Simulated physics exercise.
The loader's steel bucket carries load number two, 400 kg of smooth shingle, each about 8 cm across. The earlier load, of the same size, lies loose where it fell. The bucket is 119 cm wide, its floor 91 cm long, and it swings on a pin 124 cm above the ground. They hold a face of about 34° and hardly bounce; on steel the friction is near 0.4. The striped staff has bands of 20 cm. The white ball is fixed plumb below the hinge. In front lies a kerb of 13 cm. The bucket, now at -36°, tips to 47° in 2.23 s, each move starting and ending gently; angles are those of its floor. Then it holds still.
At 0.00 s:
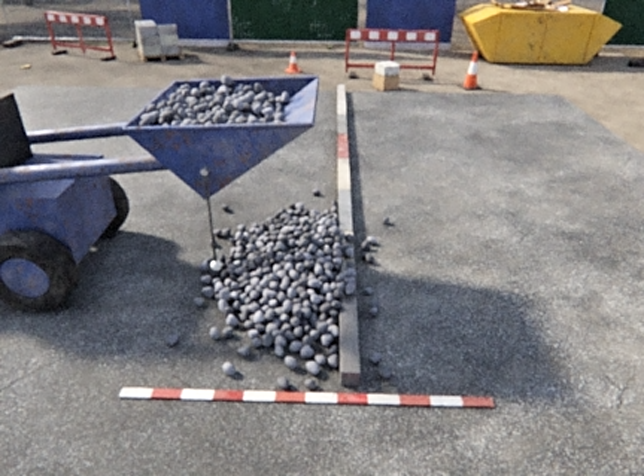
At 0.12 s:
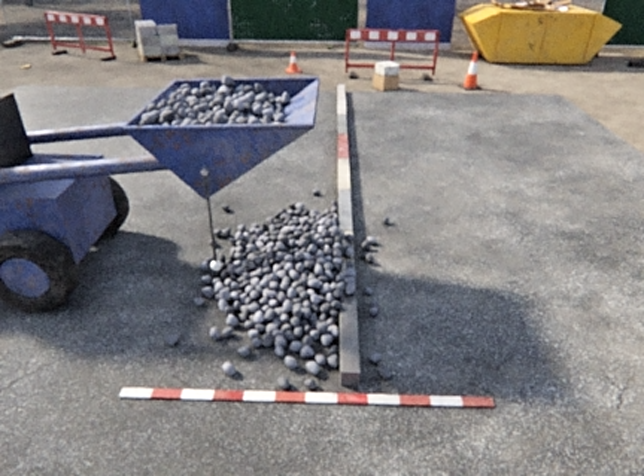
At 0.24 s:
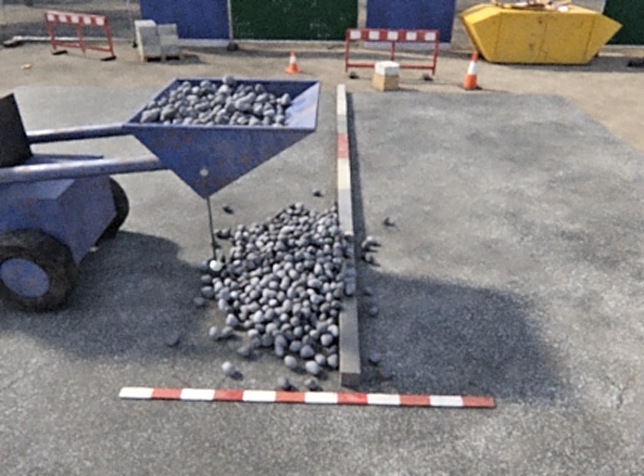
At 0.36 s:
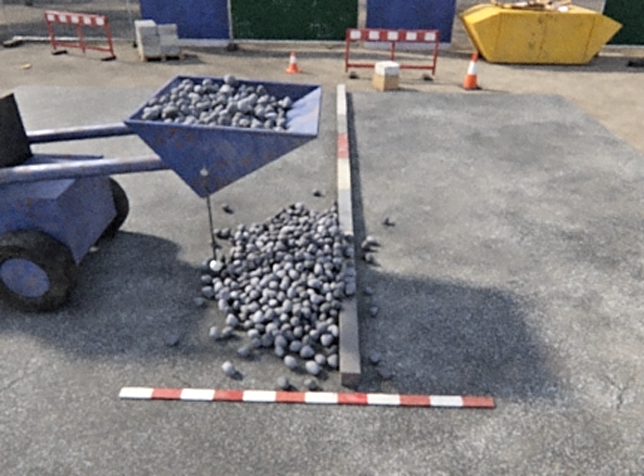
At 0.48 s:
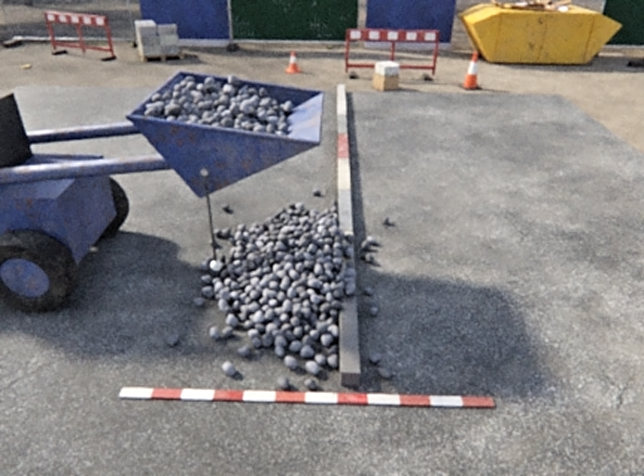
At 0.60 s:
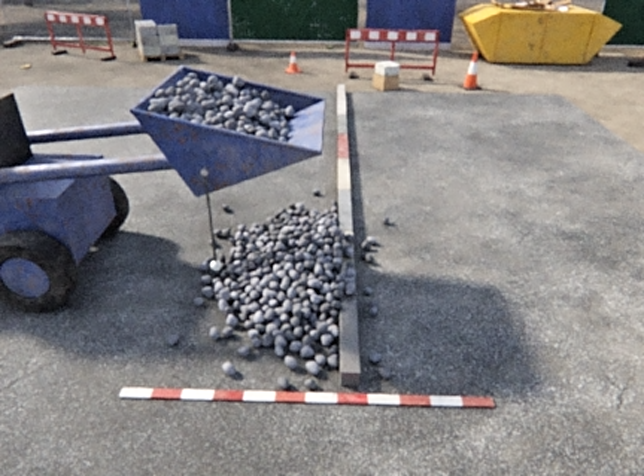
On a sunlit grey yard seen from above and in front, red-and-white barriers, orange cones and a yellow skip stand along the back. At left, a blue loader holds a raised blue bucket heaped with grey stones, beside a loose pile resting mostly left of a low kerb, behind a red-and-white striped staff. The bucket slowly tilts its right-hand lip slightly downward, its stones shifting little, while the camera stays still.
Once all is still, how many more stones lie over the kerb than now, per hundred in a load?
Close to 47 parts in a hundred.
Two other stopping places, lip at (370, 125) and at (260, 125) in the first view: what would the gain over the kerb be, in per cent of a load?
About 95 and 10 per cent.
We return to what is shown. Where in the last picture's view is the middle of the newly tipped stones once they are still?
Near (344, 262).
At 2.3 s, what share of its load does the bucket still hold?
It holds some 0 per cent.
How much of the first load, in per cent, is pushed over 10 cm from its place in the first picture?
About 10 per cent.
After 1.7 s the floor is at 34°; in per cent of one load, 84 in the bucket, 115 on this side of the kerb, 2 over the kerb; the foremost stones are at (374, 275).
After 2.3 s the floor is at 47°; in per cent of one load, 1 in the bucket, 164 on this side of the kerb, 35 over the kerb; the foremost stones are at (446, 270).
After 2.7 s the floor is at 47°; in per cent of one load, 0 in the bucket, 154 on this side of the kerb, 46 over the kerb; the foremost stones are at (488, 273).
After 5.3 s the floor is at 47°; in per cent of one load, 0 in the bucket, 151 on this side of the kerb, 49 over the kerb; the foremost stones are at (512, 263). Net gain over the kerb, 47.
